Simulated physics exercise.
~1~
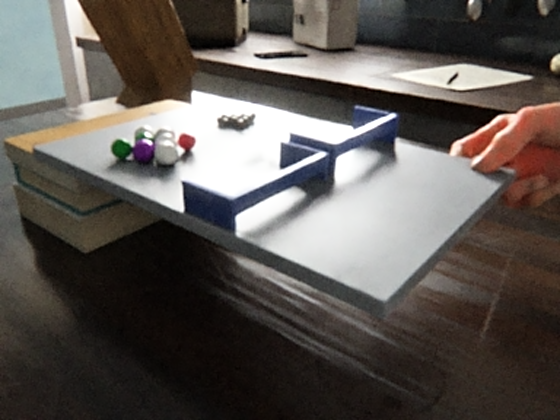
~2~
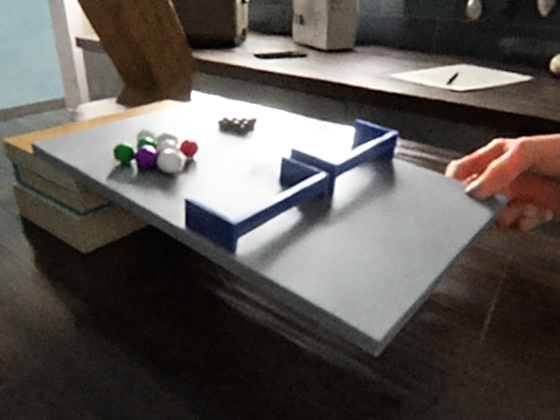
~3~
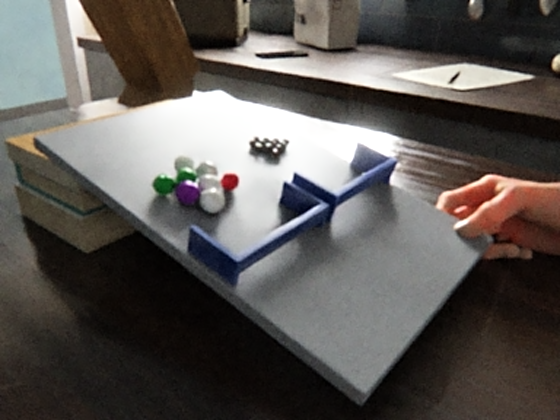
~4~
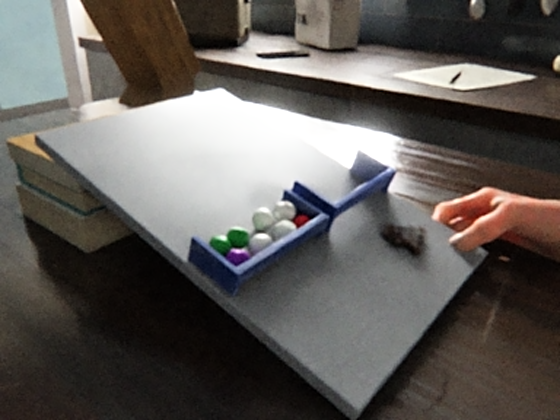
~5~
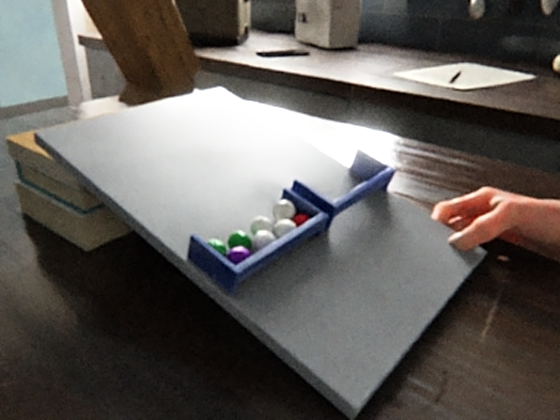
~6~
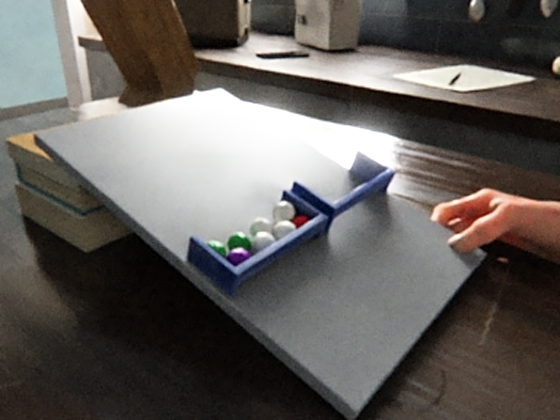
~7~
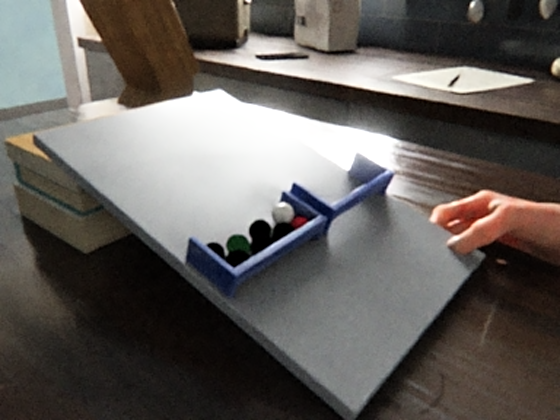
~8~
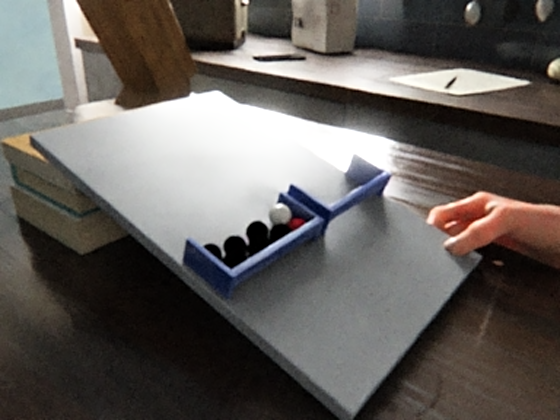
Colored balls roll down the tilting board into a blue barrier while dark pieces slip past.
